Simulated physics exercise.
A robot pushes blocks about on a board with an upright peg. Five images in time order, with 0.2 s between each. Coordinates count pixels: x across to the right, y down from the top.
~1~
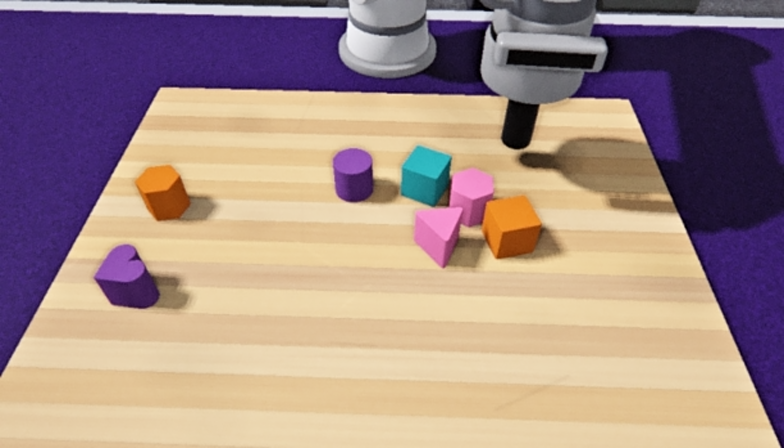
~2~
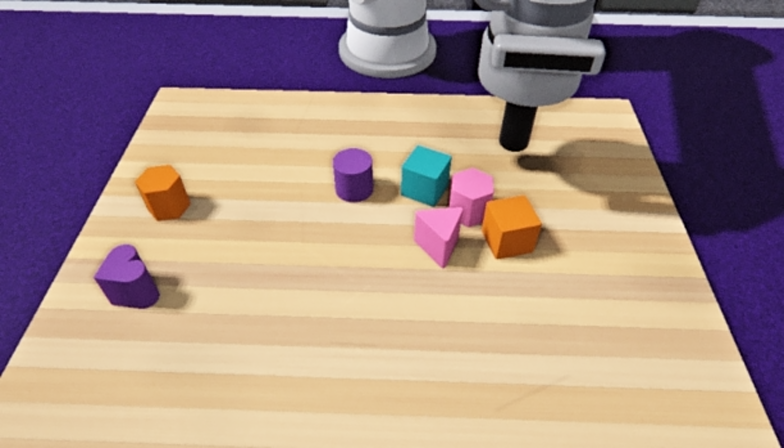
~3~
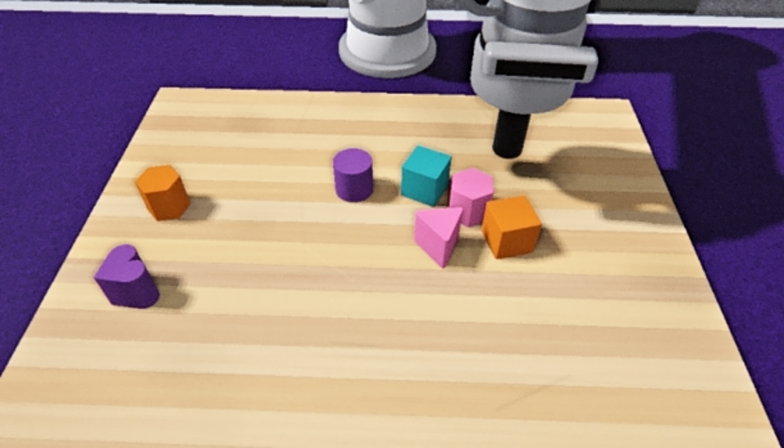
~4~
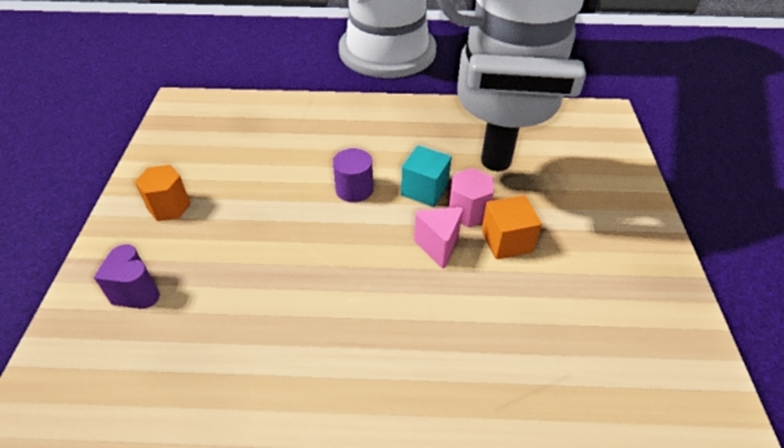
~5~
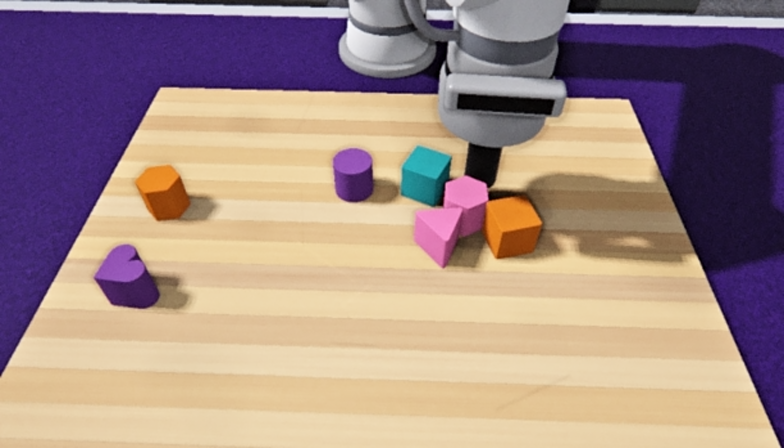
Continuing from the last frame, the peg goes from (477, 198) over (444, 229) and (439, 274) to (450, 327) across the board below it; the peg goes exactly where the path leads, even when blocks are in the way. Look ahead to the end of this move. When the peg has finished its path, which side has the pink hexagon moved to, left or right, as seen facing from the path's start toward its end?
The pink hexagon is shifted sideways to the left, facing along the path from start to end.
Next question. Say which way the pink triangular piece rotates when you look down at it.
It is turned clockwise.
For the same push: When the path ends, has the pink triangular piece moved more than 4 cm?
In short: Yes.
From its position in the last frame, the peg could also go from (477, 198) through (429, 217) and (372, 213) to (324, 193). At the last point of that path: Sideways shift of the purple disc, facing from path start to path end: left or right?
So, looking from the first point of the path to the last, the purple disc moves rightwards.
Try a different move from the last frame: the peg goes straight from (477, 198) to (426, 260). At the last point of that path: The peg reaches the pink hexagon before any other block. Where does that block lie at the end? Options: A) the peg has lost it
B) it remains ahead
Choice B: It remains ahead.
The first path, step by step. One third of the way, peg (445, 213); pink triangular piece (427, 254), turned 55° clockwise; pink hexagon (450, 230), turned 45° anticlockwise.
Two thirds of the way, peg (441, 258); pink triangular piece (409, 288), turned 75° clockwise; pink hexagon (451, 279), turned 40° anticlockwise.
At the end, peg (452, 311); turquoise square block not moved; pink triangular piece (408, 292), turned 90° clockwise; pink hexagon (466, 339), turned 45° anticlockwise.
